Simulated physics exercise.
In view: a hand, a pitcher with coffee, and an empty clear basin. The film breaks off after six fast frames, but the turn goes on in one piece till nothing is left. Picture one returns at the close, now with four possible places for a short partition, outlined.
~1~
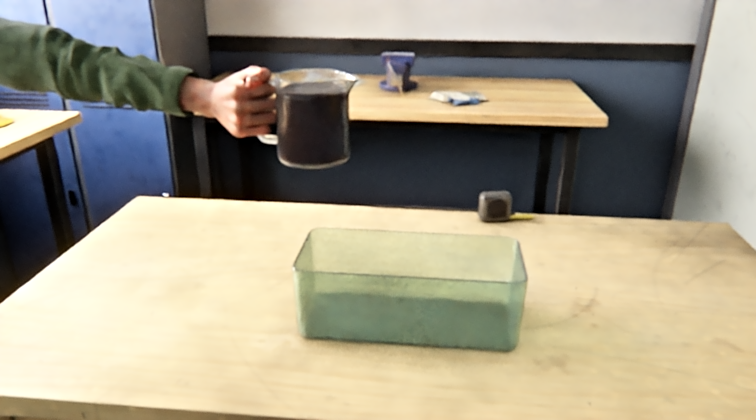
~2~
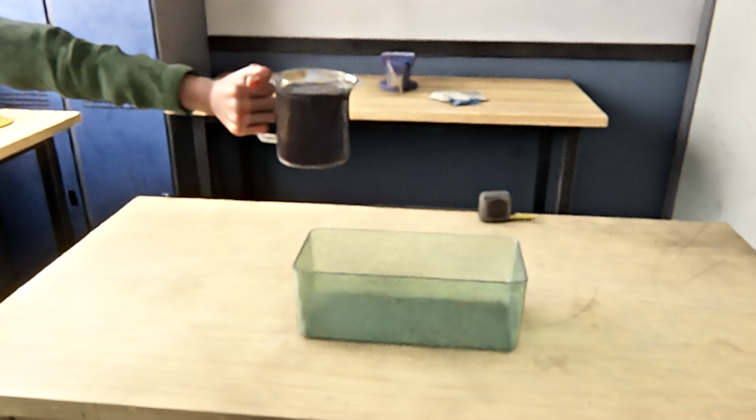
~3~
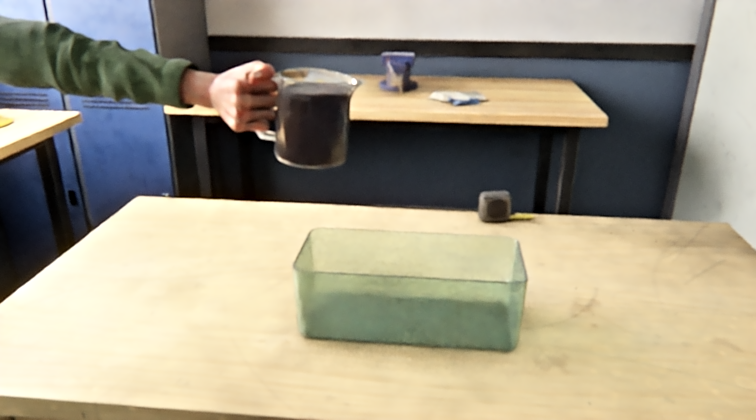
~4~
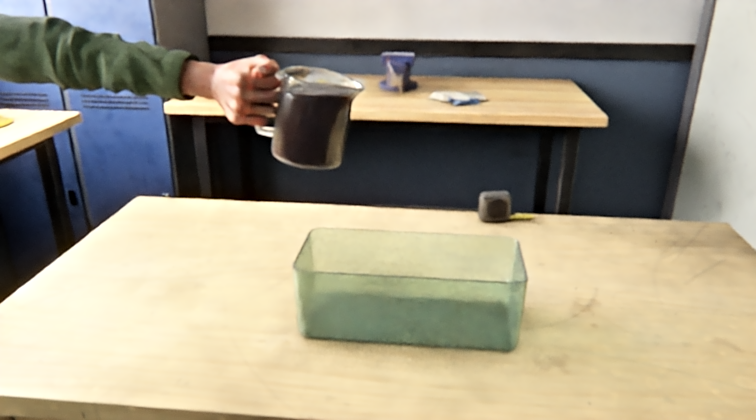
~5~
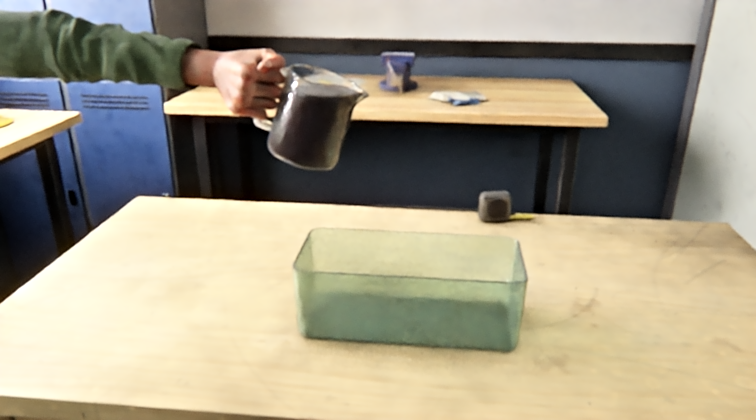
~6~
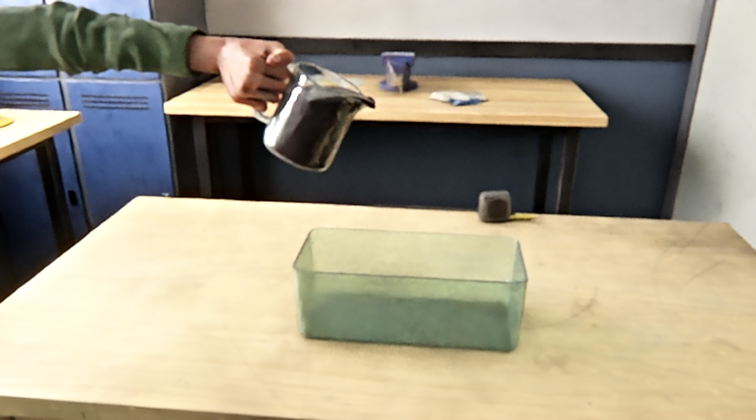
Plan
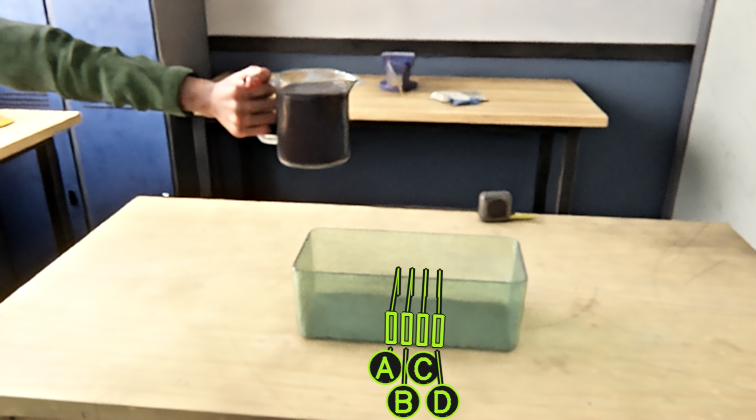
In a room with blue lockers and wooden tables, a hand in a green sleeve holds a clear pitcher of dark liquid upright above and left of a see-through greenish basin. The hand slowly tilts the pitcher to the right, and the dark liquid shifts toward the spout until it reaches the lip.
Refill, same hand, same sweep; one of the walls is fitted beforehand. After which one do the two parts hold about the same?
The best slot is C.
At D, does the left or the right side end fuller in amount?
The left side.
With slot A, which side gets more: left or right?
The right one.
In lime, A at (390, 348); B at (406, 349); C at (421, 350); D at (437, 351).
For slot A, about 7 % ends left of the wall and 91 % right of it; 3 % is lost outside.
For slot B, about 20 % ends left of the wall and 77 % right of it; 3 % is lost outside.
For slot C, about 49 % ends left of the wall and 48 % right of it; 3 % is lost outside.
For slot D, about 89 % ends left of the wall and 6 % right of it; 4 % is lost outside.
